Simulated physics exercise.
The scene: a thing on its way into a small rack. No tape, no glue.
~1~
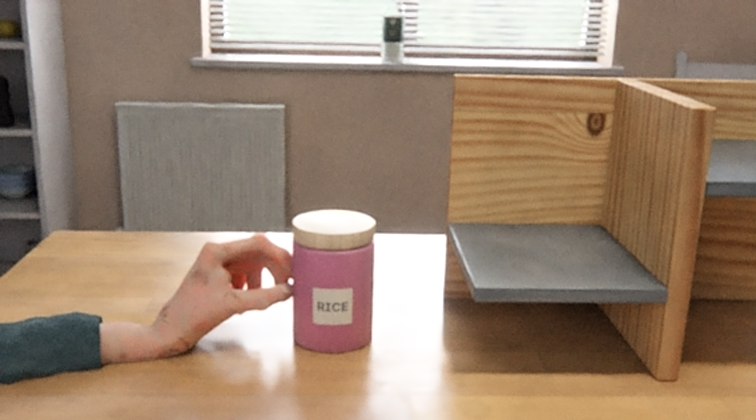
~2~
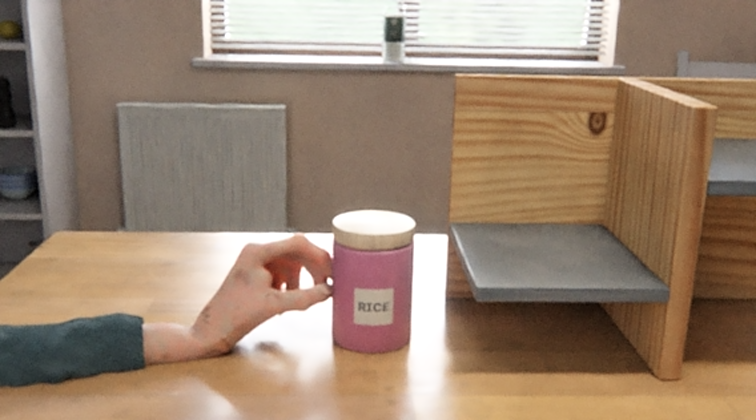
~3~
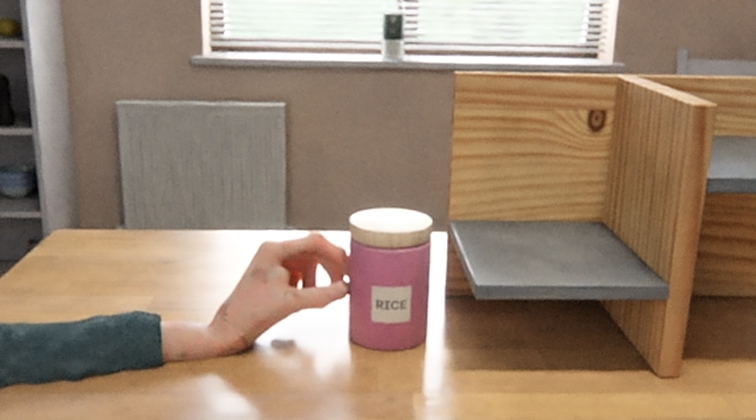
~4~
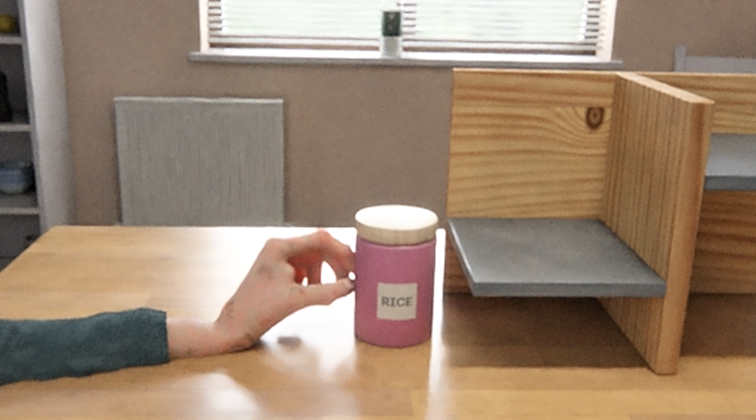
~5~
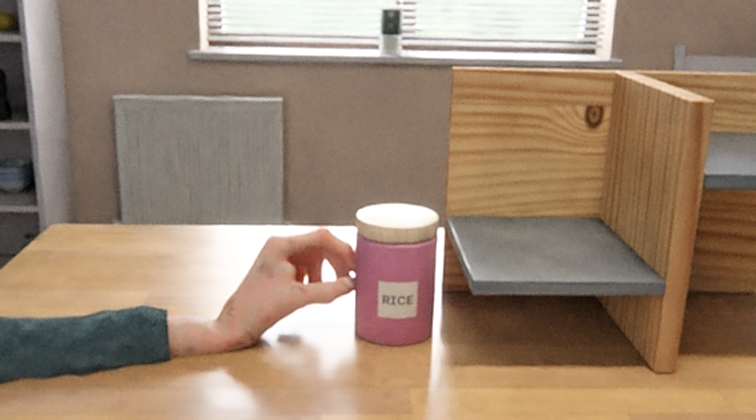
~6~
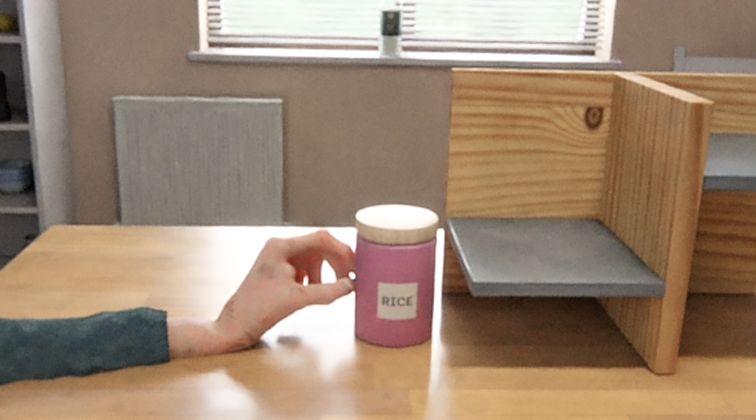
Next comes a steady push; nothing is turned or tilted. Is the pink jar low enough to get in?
In the end the pink jar stops at the shelf.
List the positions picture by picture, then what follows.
The first frame shows hand sliding it forward; pink jar (334, 280); shelf (644, 218).
The second frame shows hand sliding it forward; pink jar (372, 280); shelf (645, 217).
The third frame shows hand sliding it forward; pink jar (390, 278); shelf (645, 214).
The fourth frame shows hand sliding it forward; pink jar (395, 275); shelf (642, 212).
The fifth frame shows hand sliding it forward; pink jar (395, 273); shelf (642, 210).
The sixth frame shows hand sliding it forward; pink jar (395, 274); shelf (641, 212).
Then, 0.62 s after the last picture, pink jar sliding up to the opening near (416, 274).
At rest, the pink jar catches on the edge, near (416, 274).
